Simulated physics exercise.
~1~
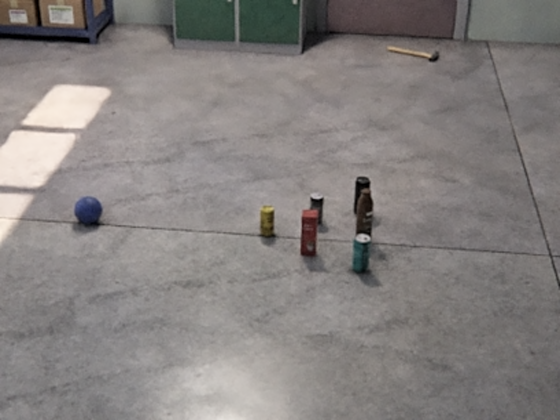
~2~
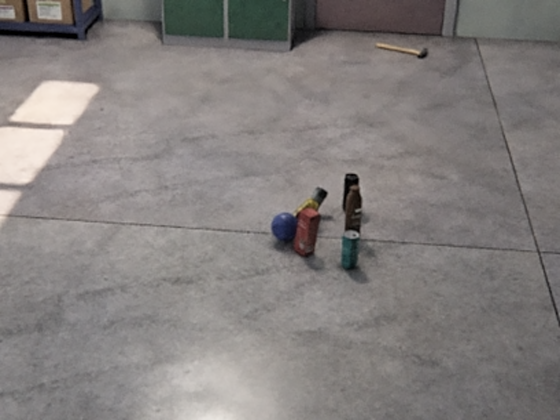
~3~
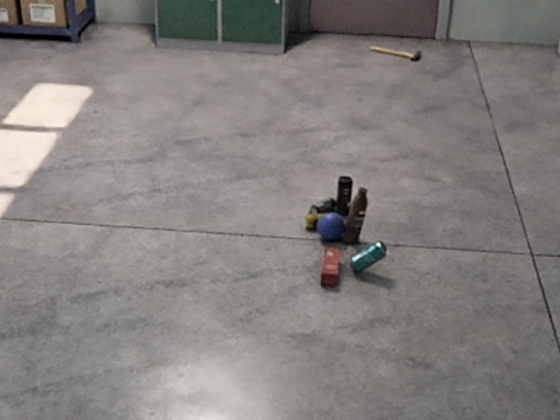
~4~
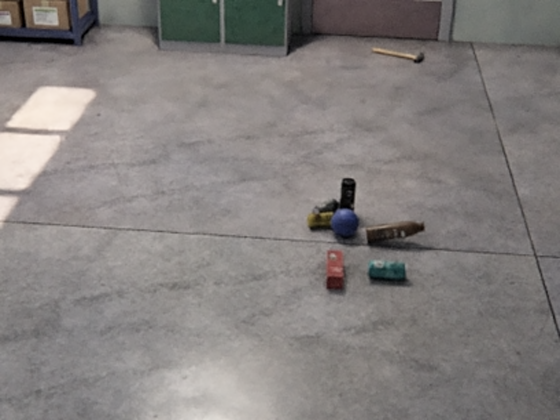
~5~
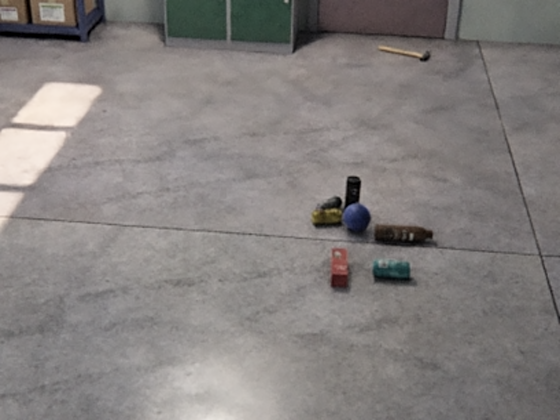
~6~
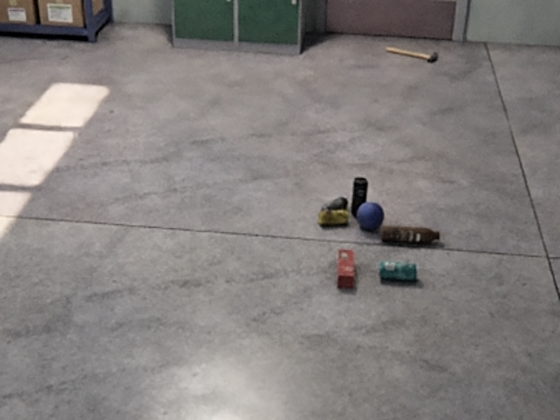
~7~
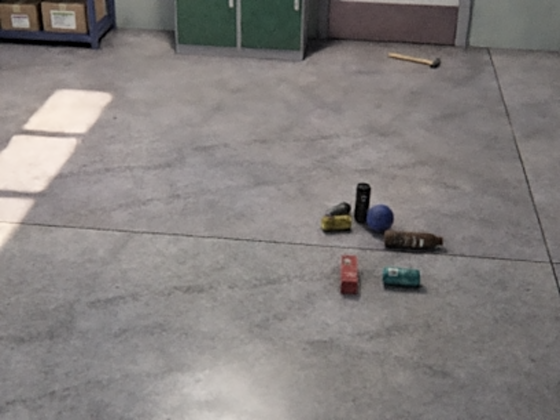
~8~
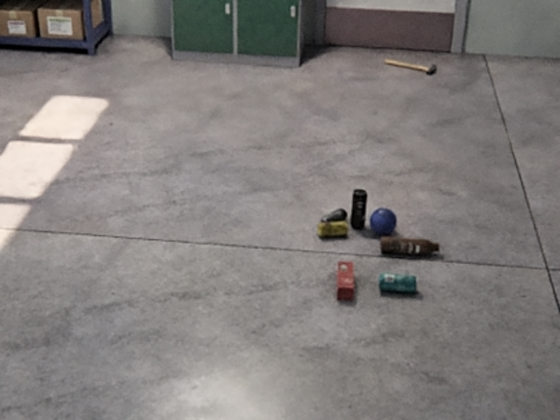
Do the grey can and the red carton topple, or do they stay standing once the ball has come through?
Both of them topple. The grey can ends up lying beside the yellow can, and the red carton lies on the floor nearer the viewer.
A blue ball rolls rightward across a grey floor toward a loose group of upright things, seen from above at a slight distance, with green cabinets, boxes and a hammer near the back. In the group are a yellow can, a grey can, a red carton, a turquoise can, a brown bottle and a black can. The ball knocks the yellow can over, and the grey can and red carton go down too. Next the turquoise can and the brown bottle tip and fall. The ball creeps right past the black can, which alone stays upright among the toppled things.
